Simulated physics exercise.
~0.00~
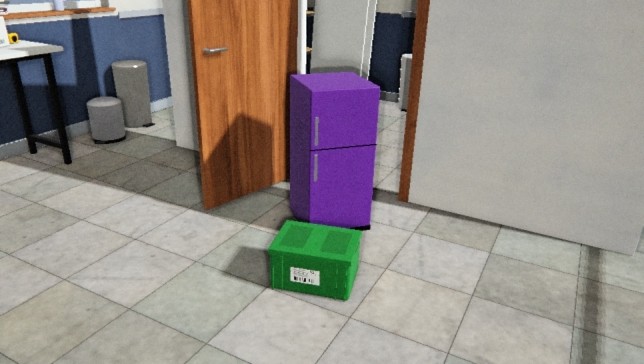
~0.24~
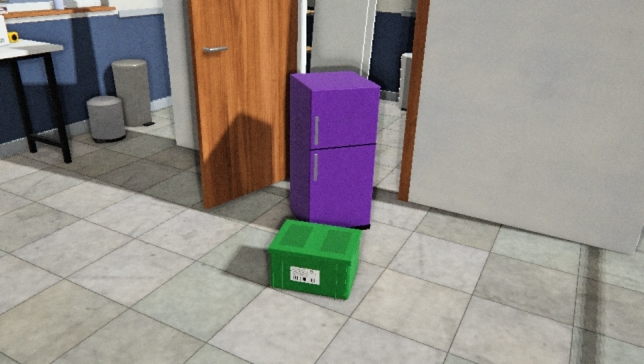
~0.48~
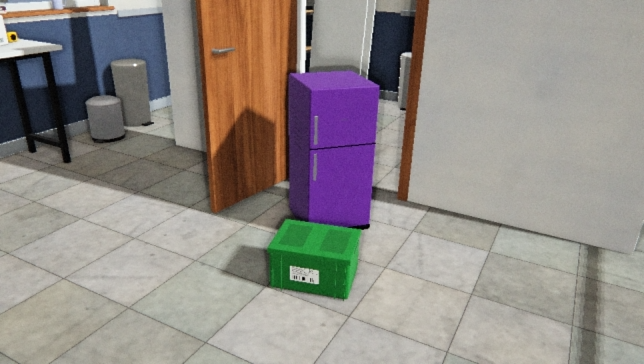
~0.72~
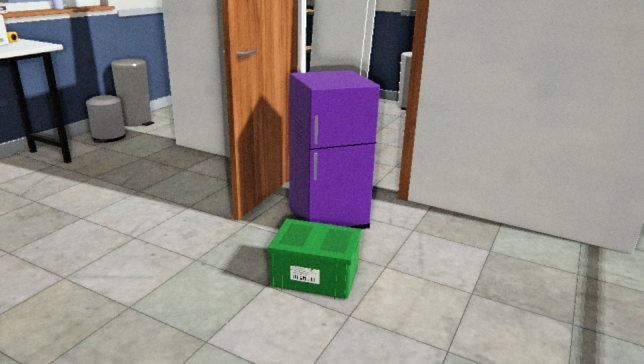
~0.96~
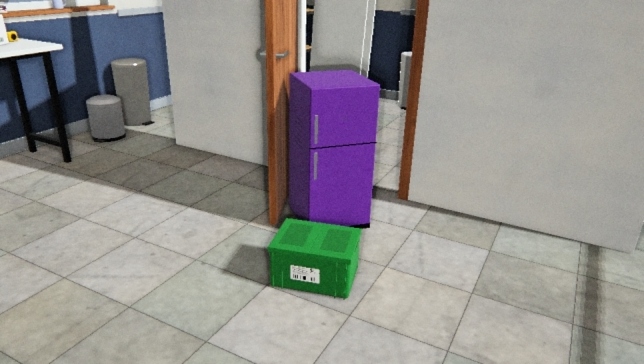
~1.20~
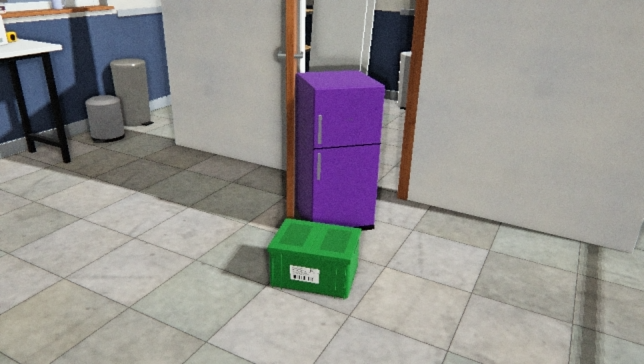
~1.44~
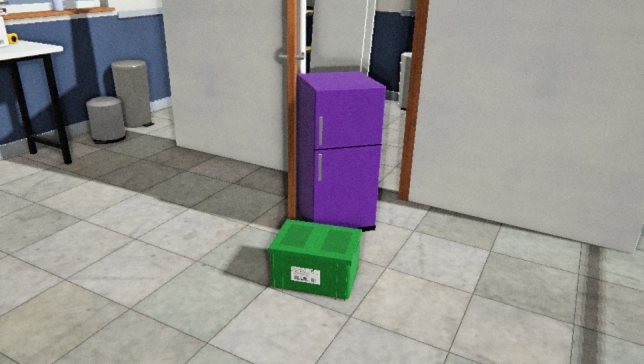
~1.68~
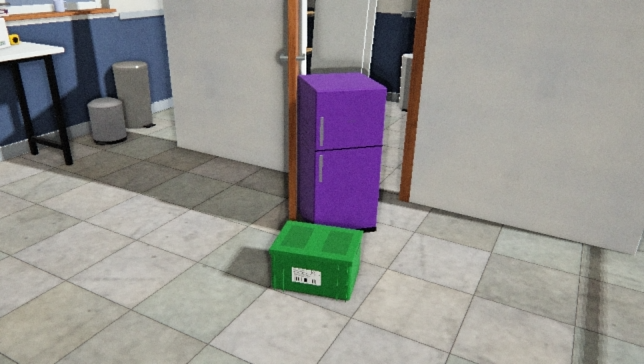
A wooden door beside a purple refrigerator swings partway toward closing, meets the refrigerator and nudges it slightly to the right, then stops, still ajar, with the refrigerator standing in the doorway and a green crate resting on the tiled floor in front.
